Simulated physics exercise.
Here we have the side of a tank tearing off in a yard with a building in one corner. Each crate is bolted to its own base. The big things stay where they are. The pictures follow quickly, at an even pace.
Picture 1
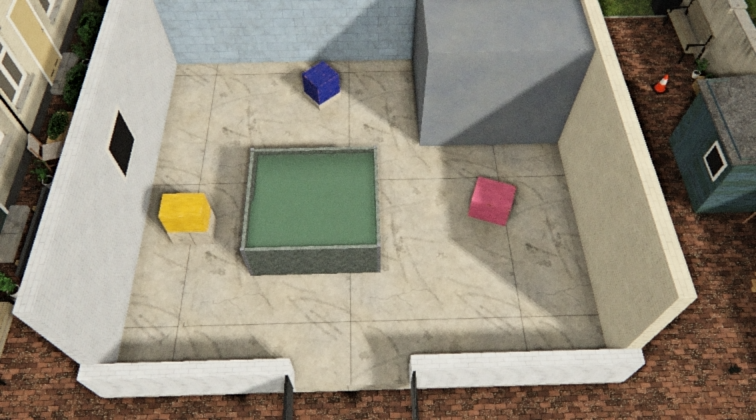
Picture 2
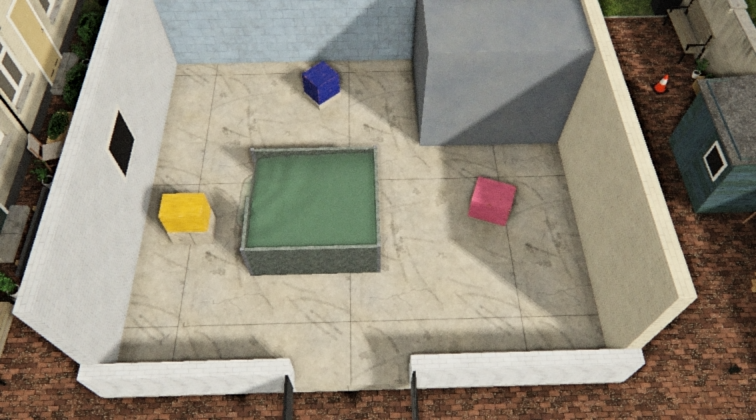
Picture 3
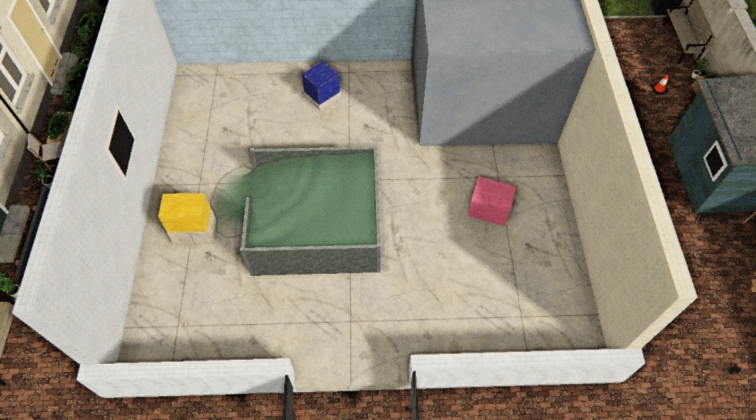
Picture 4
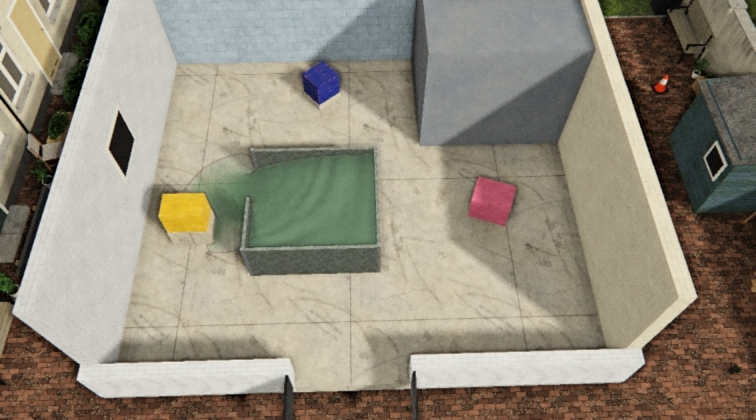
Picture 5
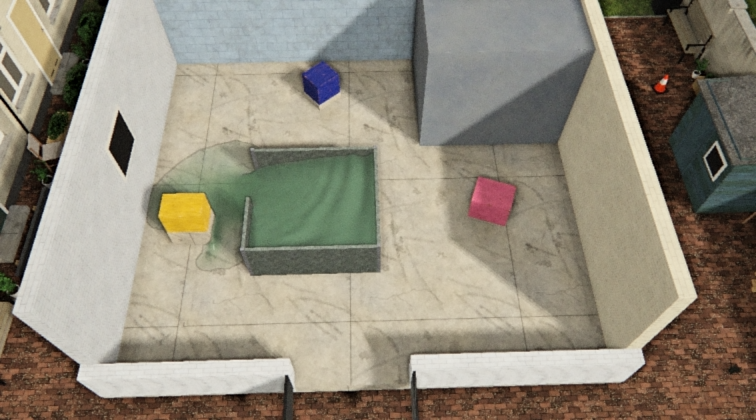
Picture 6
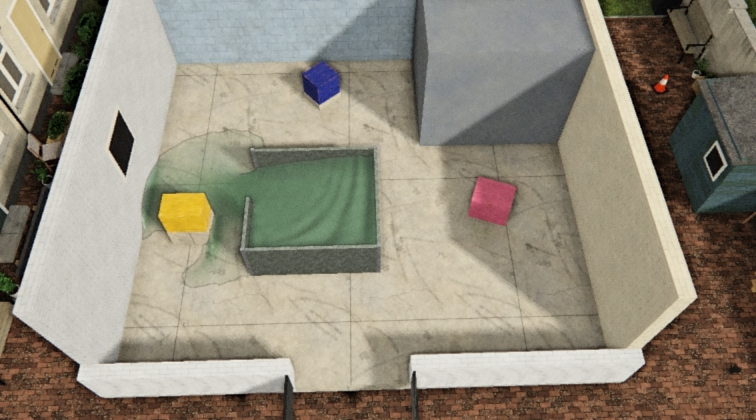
Green water pours from the tank's open left side and spreads around the yellow block.
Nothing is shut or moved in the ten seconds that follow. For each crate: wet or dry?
In the end: The blue crate is soaked; the yellow crate keeps dry; the pink crate is soaked.
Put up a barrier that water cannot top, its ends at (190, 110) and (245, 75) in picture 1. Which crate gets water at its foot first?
It is the yellow-painted one.
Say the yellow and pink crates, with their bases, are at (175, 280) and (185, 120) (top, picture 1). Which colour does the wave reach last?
The blue one.
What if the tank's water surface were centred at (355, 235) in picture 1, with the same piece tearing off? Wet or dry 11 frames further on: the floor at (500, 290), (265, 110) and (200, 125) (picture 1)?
As listed: No water, dry, covered.
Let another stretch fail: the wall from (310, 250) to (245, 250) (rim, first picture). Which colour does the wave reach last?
I say the crate marked pink.
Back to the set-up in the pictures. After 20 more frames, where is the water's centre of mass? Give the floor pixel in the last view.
Roughly at (254, 191).
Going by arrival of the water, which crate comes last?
I say the crate marked pink.
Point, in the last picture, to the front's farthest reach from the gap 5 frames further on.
Around (174, 82).
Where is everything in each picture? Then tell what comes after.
The first frame shows still water in the water tank at (313, 198).
In the second frame, water pours out at (257, 192) and has run to a hidden place.
In the third frame, water pours out at (258, 194) and has run to a hidden place.
In the fourth frame, the front is at a hidden place, out from the gap at (258, 195).
In the fifth frame, the front is at (153, 191), out from the gap at (258, 195).
In the sixth frame, the front is at (159, 160), out from the gap at (258, 195).
A moment on, water covers 20 % of the floor; the blue crate not reached, the yellow crate water round its plinth, the pink crate not reached.
Next, water covers 30 % of the floor; the blue crate not reached, the yellow crate water round its plinth, the pink crate not reached.
Then, water covers 45 % of the floor; the blue crate water round its plinth, the yellow crate water round its plinth, the pink crate not reached.
Later, water covers 80 % of the floor; the blue crate water round its plinth, the yellow crate water round its plinth, the pink crate water round its plinth.
In the end, water covers 95 % of the floor; the blue crate was topped, the yellow crate stayed above the water, the pink crate was topped.
